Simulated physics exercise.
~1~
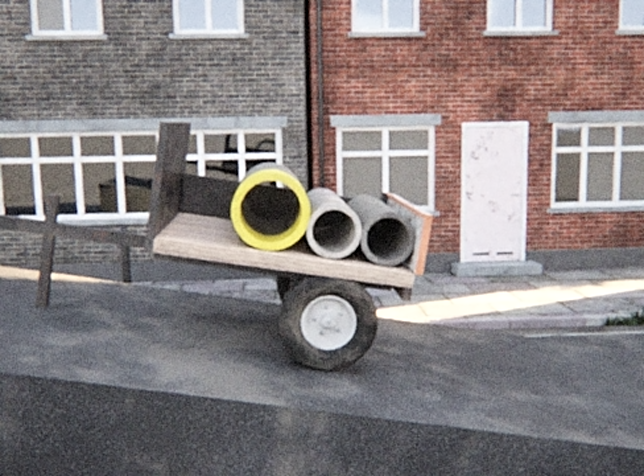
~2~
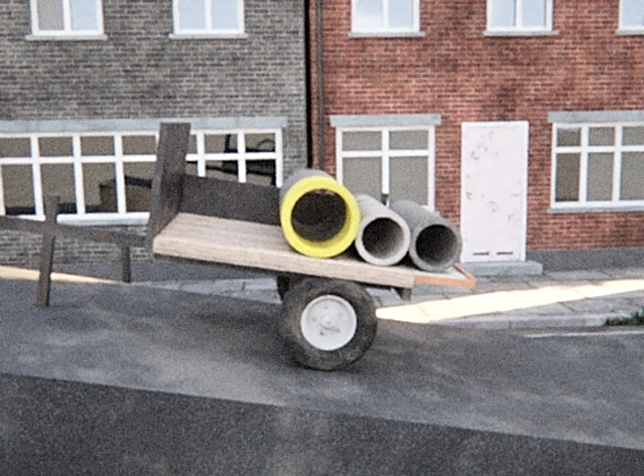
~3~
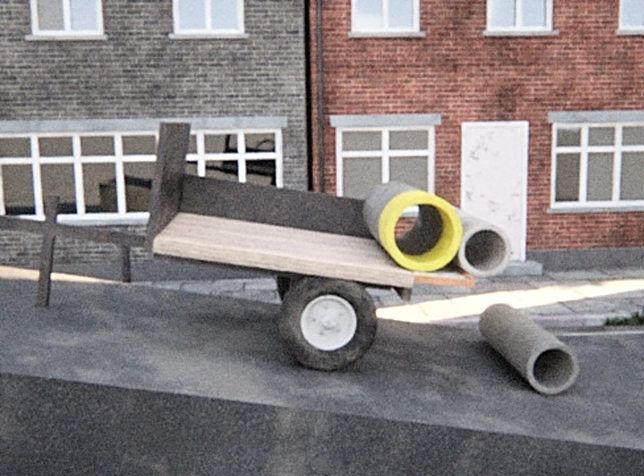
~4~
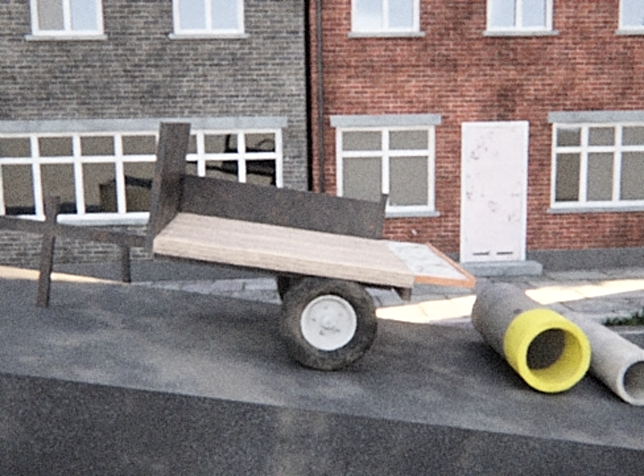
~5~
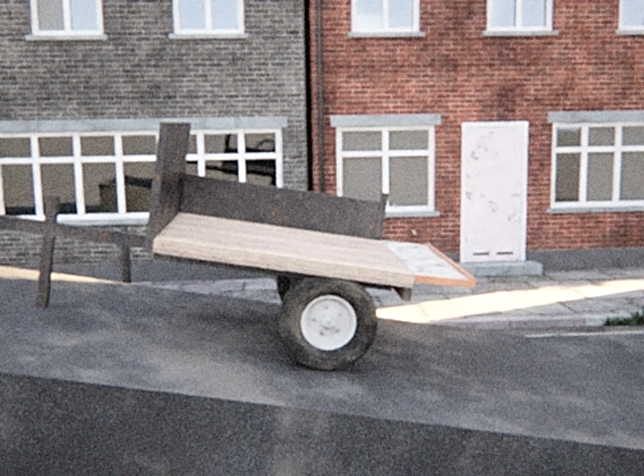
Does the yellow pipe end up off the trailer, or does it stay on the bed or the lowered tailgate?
The yellow pipe ends up off the trailer, having rolled to the right and dropped over the lowered tailgate.
